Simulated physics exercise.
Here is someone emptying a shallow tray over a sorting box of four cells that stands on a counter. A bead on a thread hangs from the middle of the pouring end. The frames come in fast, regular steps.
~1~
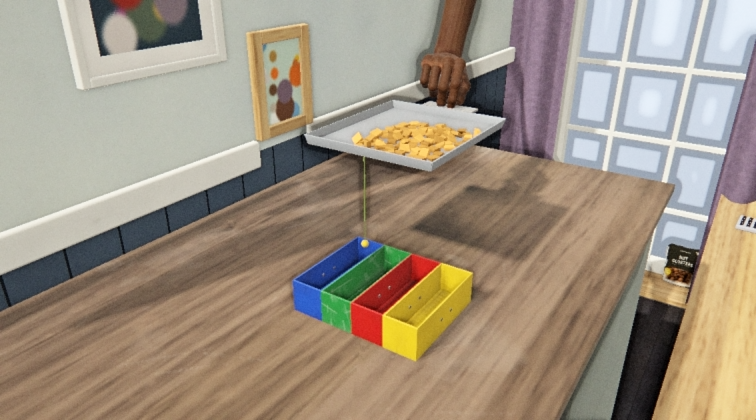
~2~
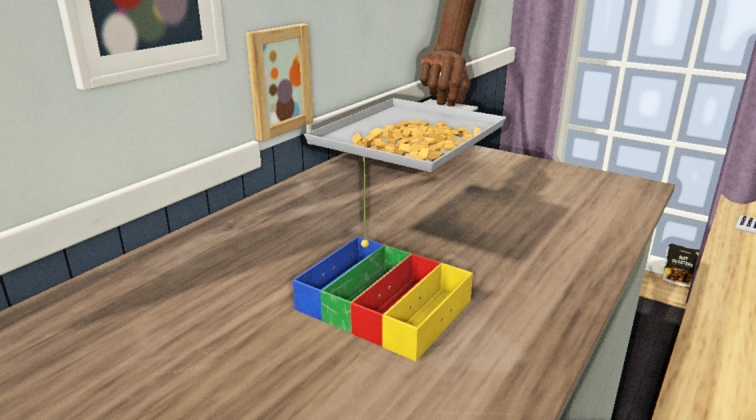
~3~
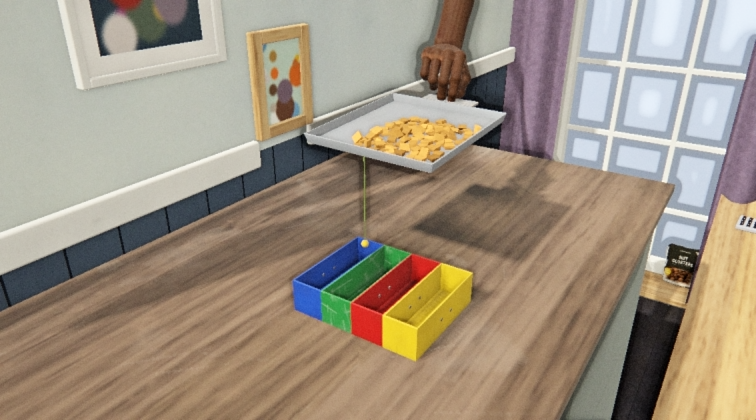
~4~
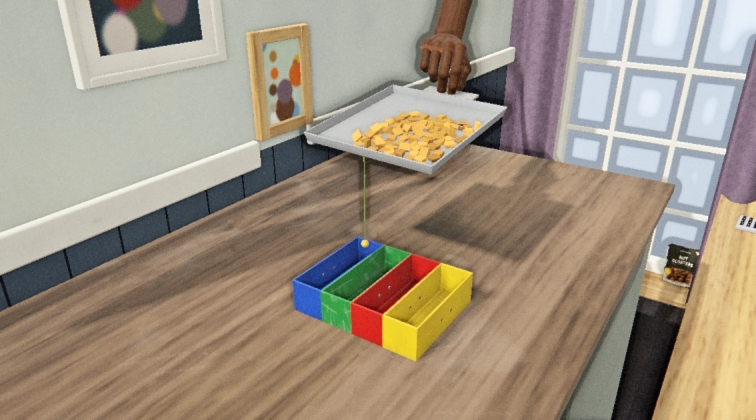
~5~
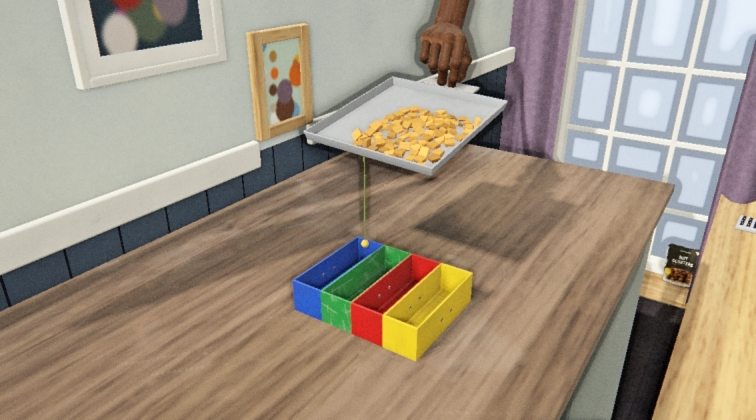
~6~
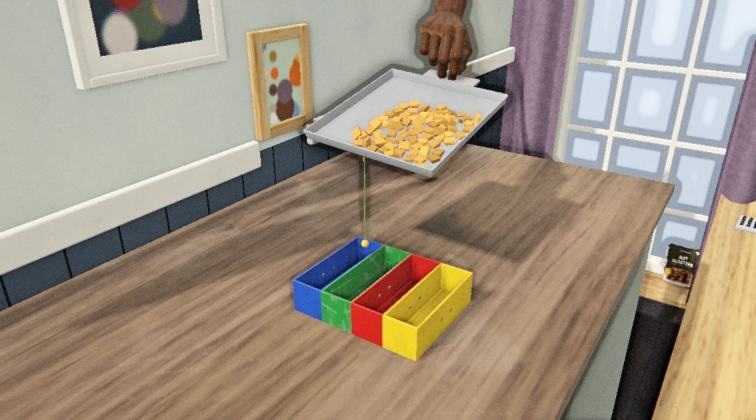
A dark-skinned hand grips the far edge of a shallow grey tray of golden cereal squares, held above a wood-grained counter seen from a raised angle. Below sits a sorting box with blue, green, red and yellow cells from left to right, and a small yellow bead hangs on a thread. The tray gradually tilts slightly, its near right corner dipping, while the camera stays still.
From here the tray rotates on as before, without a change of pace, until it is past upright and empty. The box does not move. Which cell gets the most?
It favours the red compartment.
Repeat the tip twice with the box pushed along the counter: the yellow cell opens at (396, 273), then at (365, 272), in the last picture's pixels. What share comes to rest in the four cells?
Near 40 % and 20 %.
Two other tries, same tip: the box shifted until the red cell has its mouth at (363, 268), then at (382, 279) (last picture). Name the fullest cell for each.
One: The yellow one. Two: The cell in yellow.
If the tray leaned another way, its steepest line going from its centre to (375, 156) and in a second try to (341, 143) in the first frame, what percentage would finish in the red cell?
First some 30, then 0 per cent.
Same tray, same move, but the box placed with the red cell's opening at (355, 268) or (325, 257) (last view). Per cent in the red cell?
First some 10, then 0 per cent.
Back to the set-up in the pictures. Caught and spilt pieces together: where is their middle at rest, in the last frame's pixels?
Roughly at (409, 303).
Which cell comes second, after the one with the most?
The runner-up: The cell in yellow.
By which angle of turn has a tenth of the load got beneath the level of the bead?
Near 80 degrees.
Just after the last frame, tray tipped steeply; almost all on the tray; just a few falling or outside the box.
A moment on, tray tipped right over; about a tenth on the tray; roughly a third in the red cell; roughly a quarter in the yellow cell; about a tenth in the green cell; just a few in the blue cell; roughly a quarter falling or outside the box.
Further on, tray tipped past a quarter turn; roughly half in the red cell; roughly a third in the yellow cell; about a tenth in the green cell; just a few in the blue cell.
When it is over, tray tipped past a quarter turn; roughly half in the red cell; roughly a third in the yellow cell; about a tenth in the green cell; just a few in the blue cell.
